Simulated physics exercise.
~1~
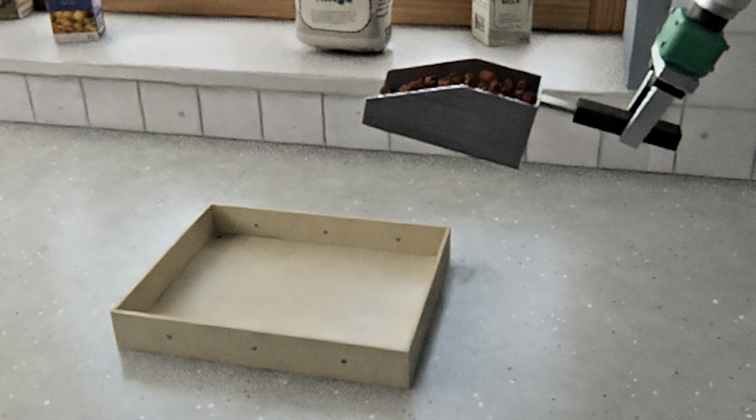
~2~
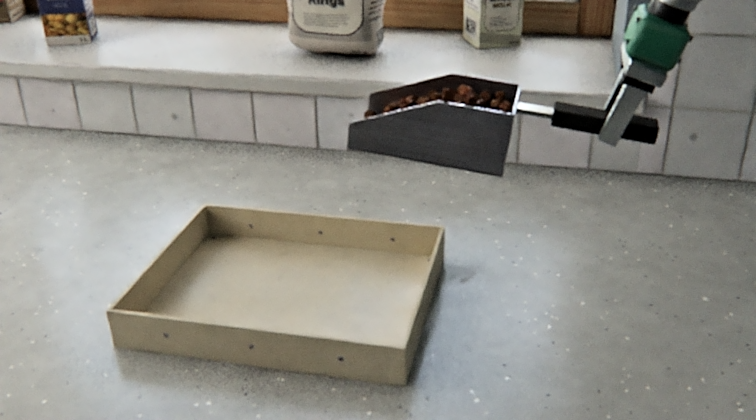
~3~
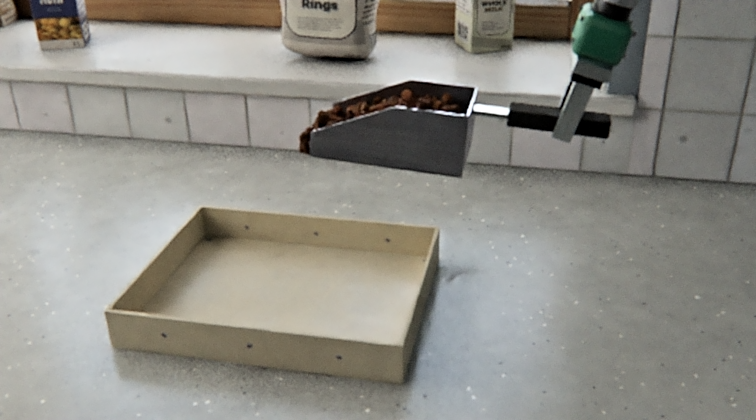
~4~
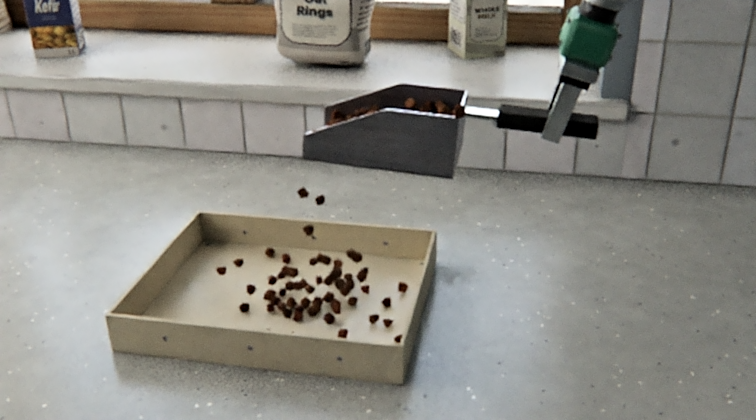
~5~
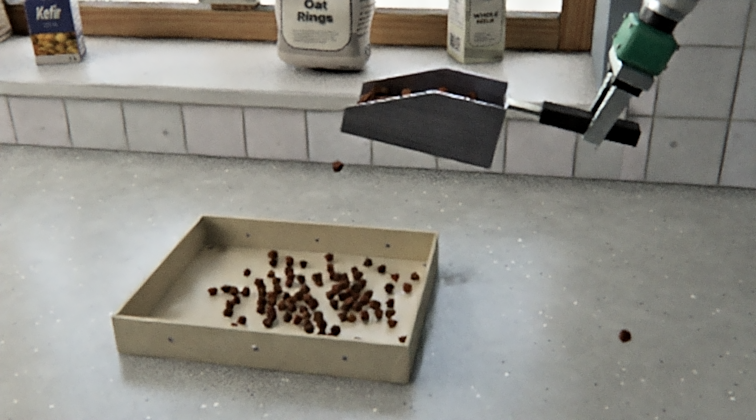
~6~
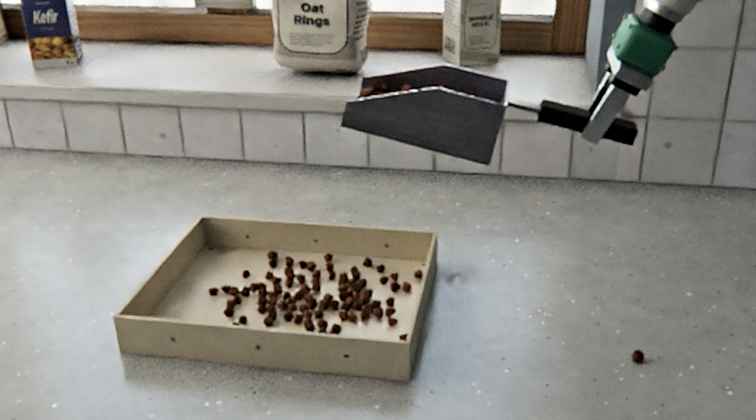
The footage shows a robot arm moving a scoop of brown pellets left above a shallow tray, where some spill in, before it shifts back right and tilts backward, leaving pellets scattered in the tray, one on the counter, and others still in the scoop.
